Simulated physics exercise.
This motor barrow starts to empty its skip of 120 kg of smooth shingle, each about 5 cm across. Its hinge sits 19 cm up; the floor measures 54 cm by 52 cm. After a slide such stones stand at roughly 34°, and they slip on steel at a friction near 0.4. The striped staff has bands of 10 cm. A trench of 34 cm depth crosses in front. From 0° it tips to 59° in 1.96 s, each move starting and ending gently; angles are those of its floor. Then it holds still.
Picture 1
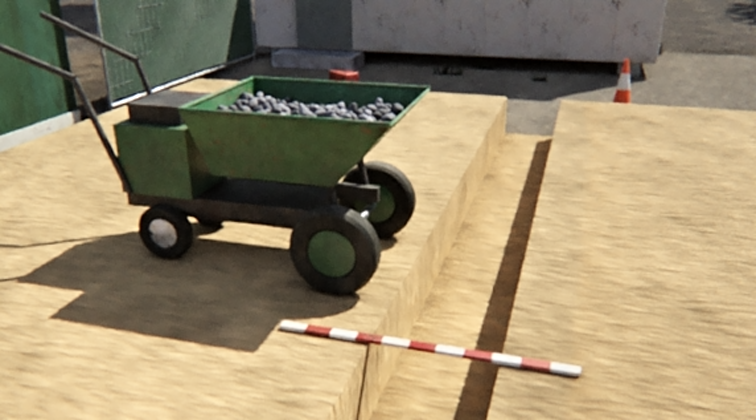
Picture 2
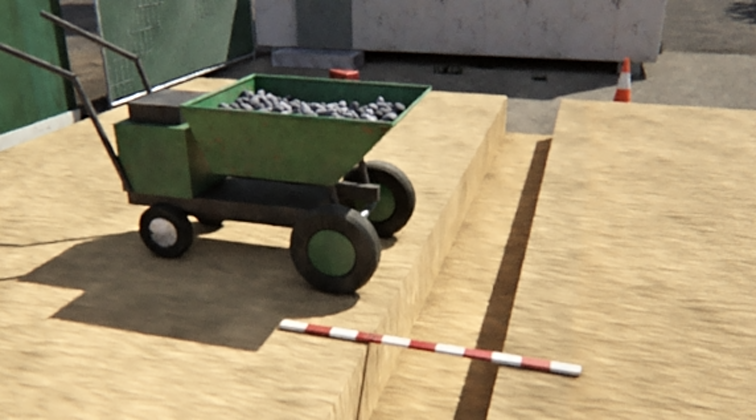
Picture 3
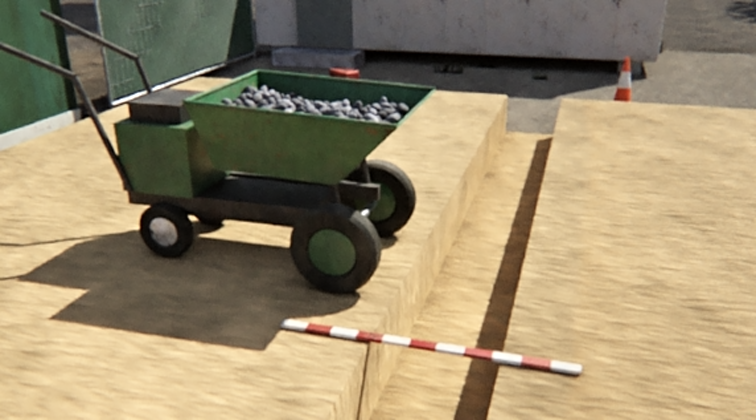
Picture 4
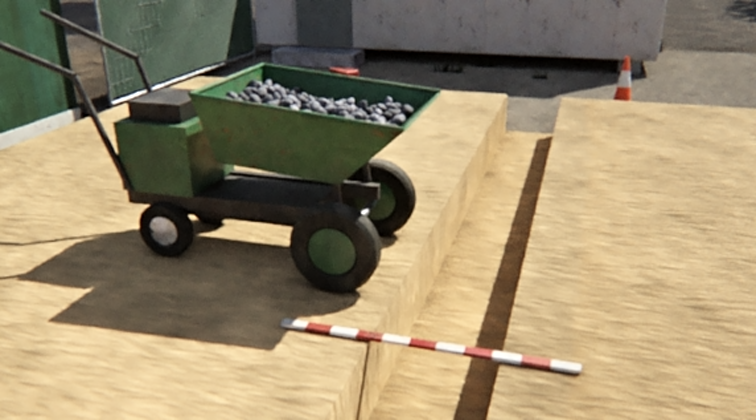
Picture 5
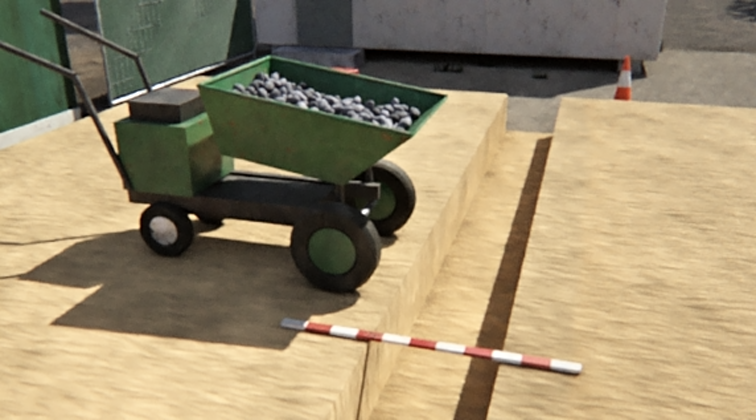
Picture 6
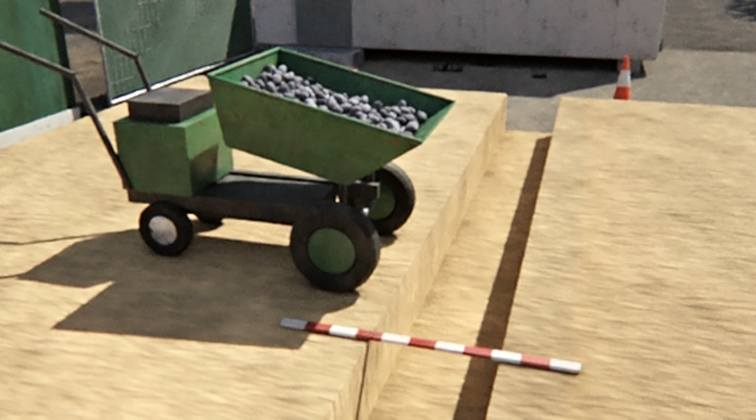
A green motor barrow's skip of grey stones slowly tilts toward the right above its wheels.
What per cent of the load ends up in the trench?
About 50 per cent.
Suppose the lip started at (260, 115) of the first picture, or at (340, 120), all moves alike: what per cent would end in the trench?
About 85 and 95 per cent.
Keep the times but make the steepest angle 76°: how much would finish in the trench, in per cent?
In that case some 45 per cent.
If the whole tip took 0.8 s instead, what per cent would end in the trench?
It would be near 40 per cent.
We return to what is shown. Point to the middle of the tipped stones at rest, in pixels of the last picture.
Their middle is at about (527, 276).
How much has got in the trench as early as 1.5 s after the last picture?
About 10 per cent by then.
Then, 0.9 s after the last picture the floor is at 50°, 100 % in the skip; the foremost stones are at (477, 189).
Then, 1.5 s after the last picture the floor is at 59°, 56 % in the skip, 10 % in the trench, 34 % past the trench; the foremost stones are at (616, 291).
Then, 1.8 s after the last picture the floor is at 59°, 31 % in the skip, 19 % in the trench, 50 % past the trench; the foremost stones are at (700, 307).
Then, 3.8 s after the last picture the floor is at 59°, 0 % in the skip, 50 % in the trench, 50 % past the trench; the foremost stones are at (744, 337).
